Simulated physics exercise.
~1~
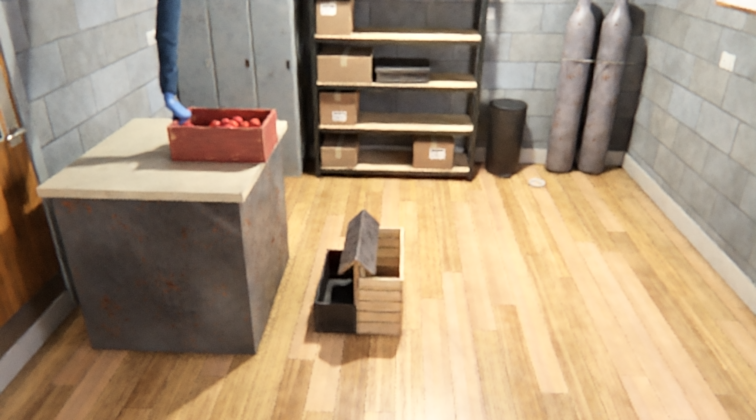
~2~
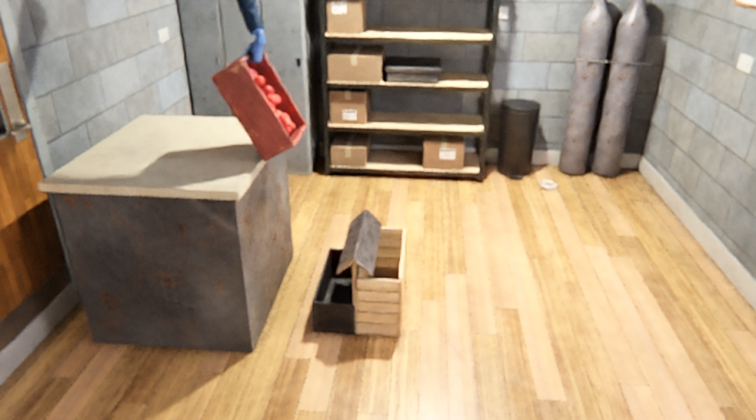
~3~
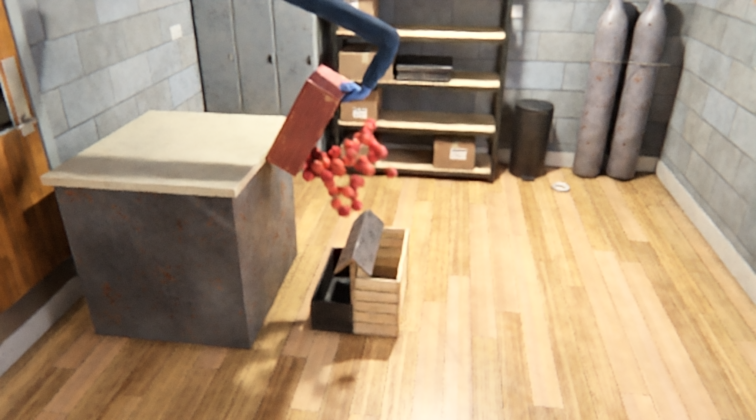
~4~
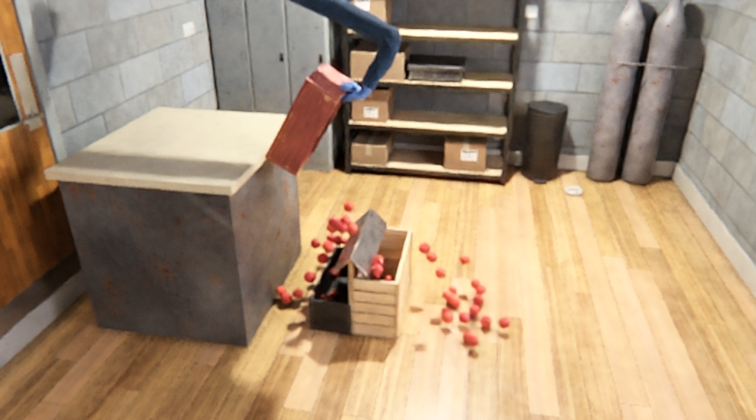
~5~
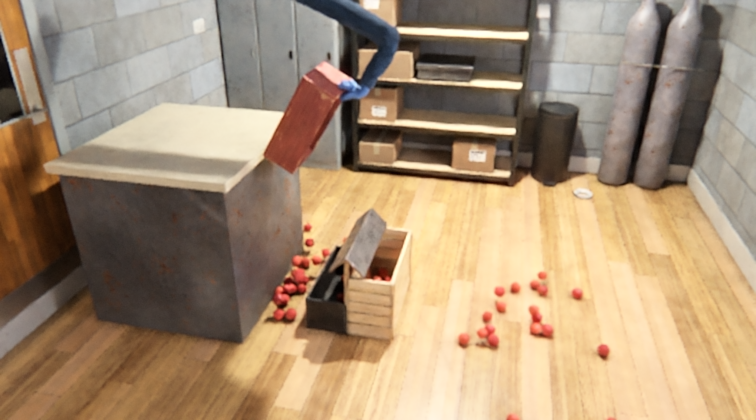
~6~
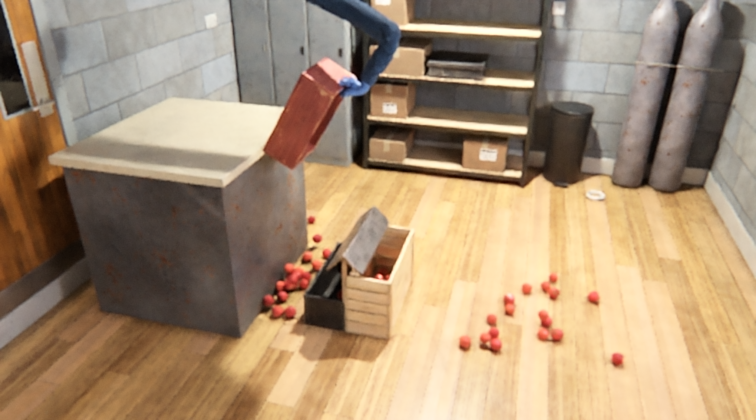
A blue arm lifted a red crate off a bench and tipped it over two small open boxes, one black and one wooden, spilling red balls that mostly scattered across the floor on both sides, while some settled in the wooden box.
